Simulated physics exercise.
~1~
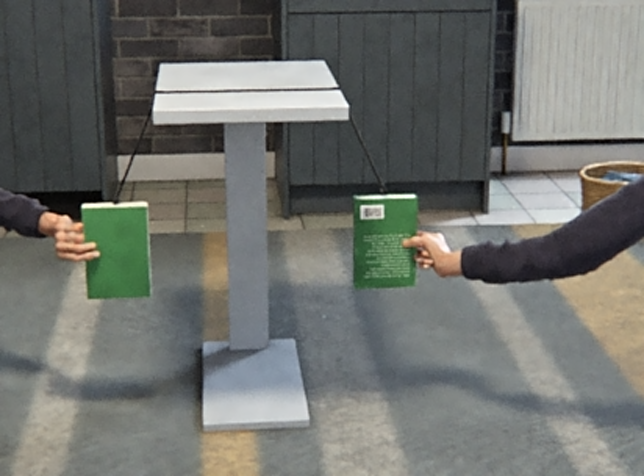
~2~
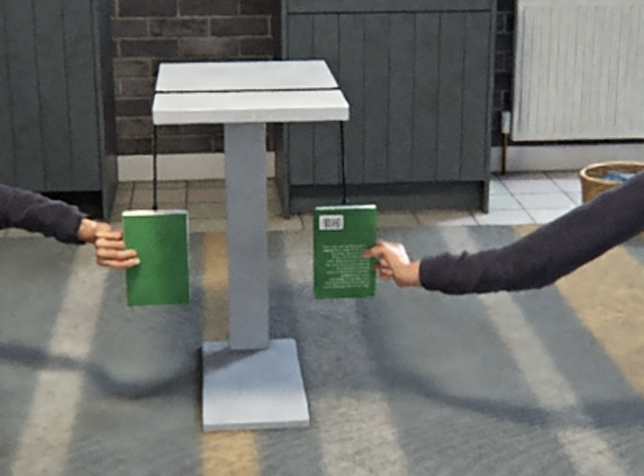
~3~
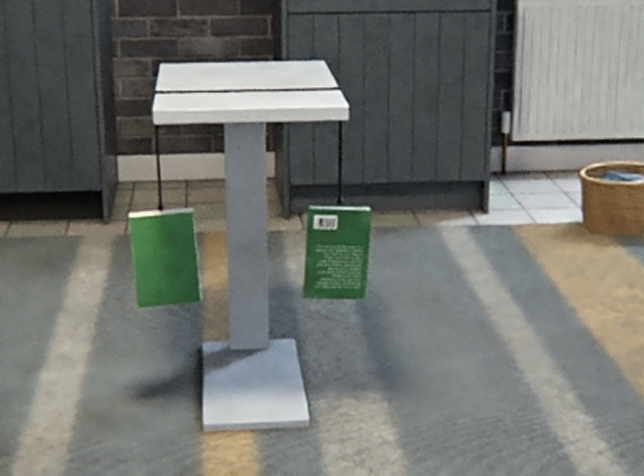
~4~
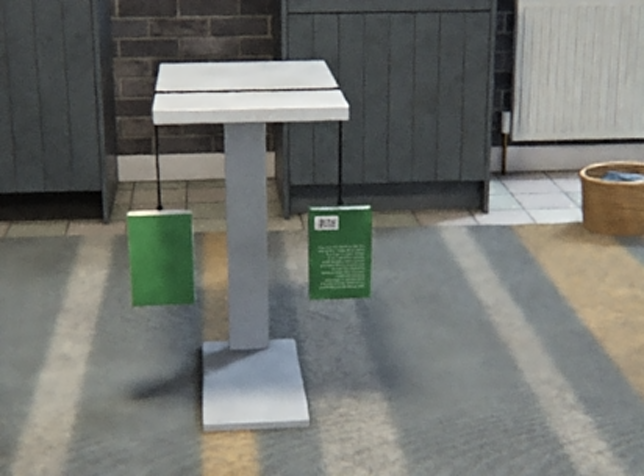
Over a grey plant stand, two green books hanging from a dark lace, hands guiding them inward and letting go, both staying level.
